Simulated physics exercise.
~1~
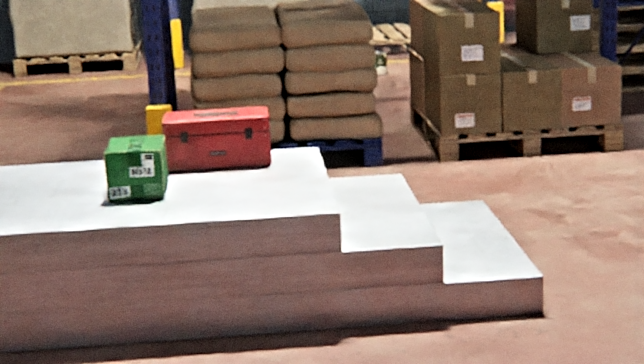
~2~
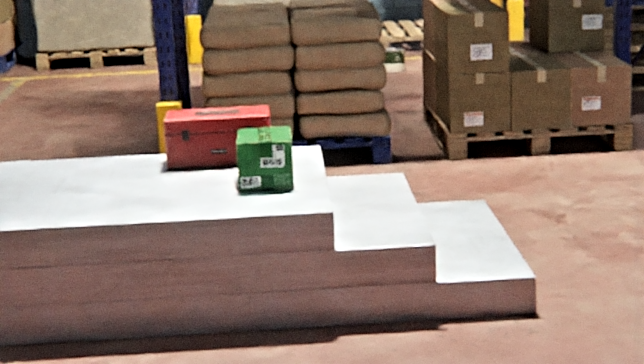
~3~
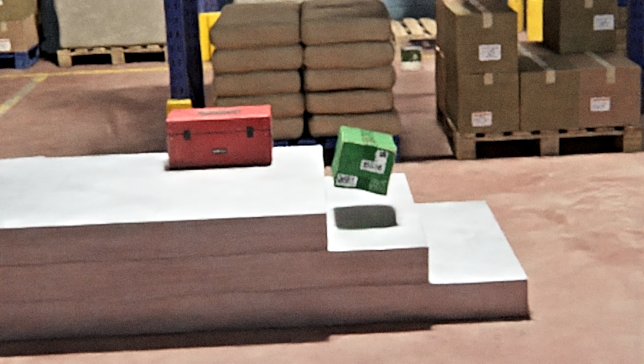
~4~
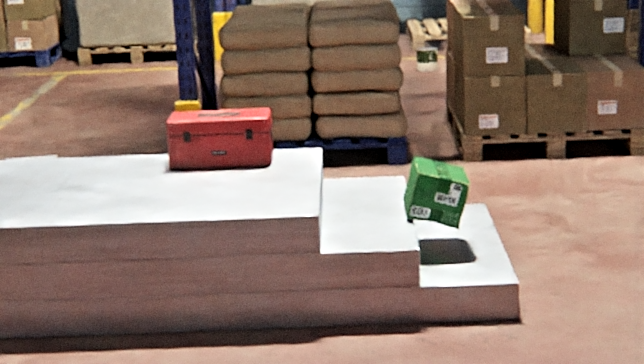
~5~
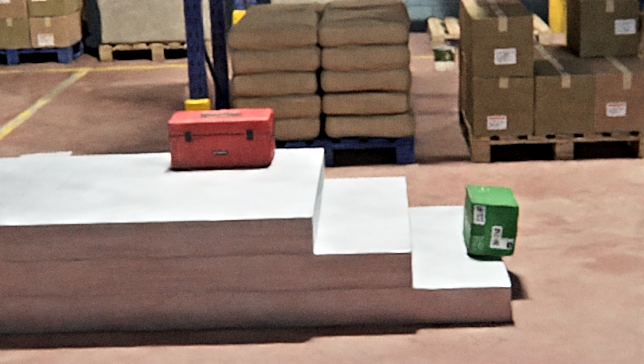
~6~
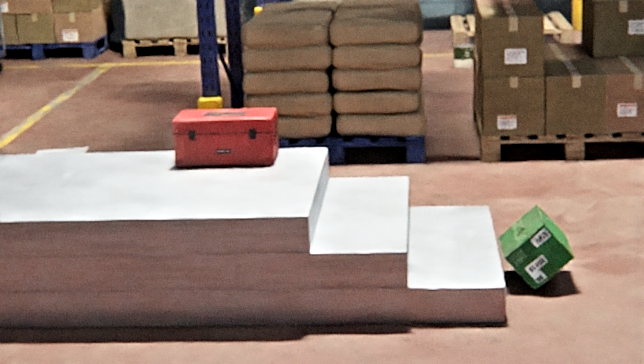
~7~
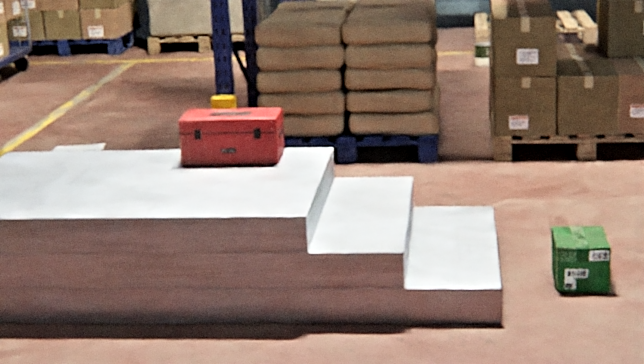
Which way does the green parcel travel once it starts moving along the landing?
It travels to the right, passing in front of the red toolbox and going down past the steps to the floor.
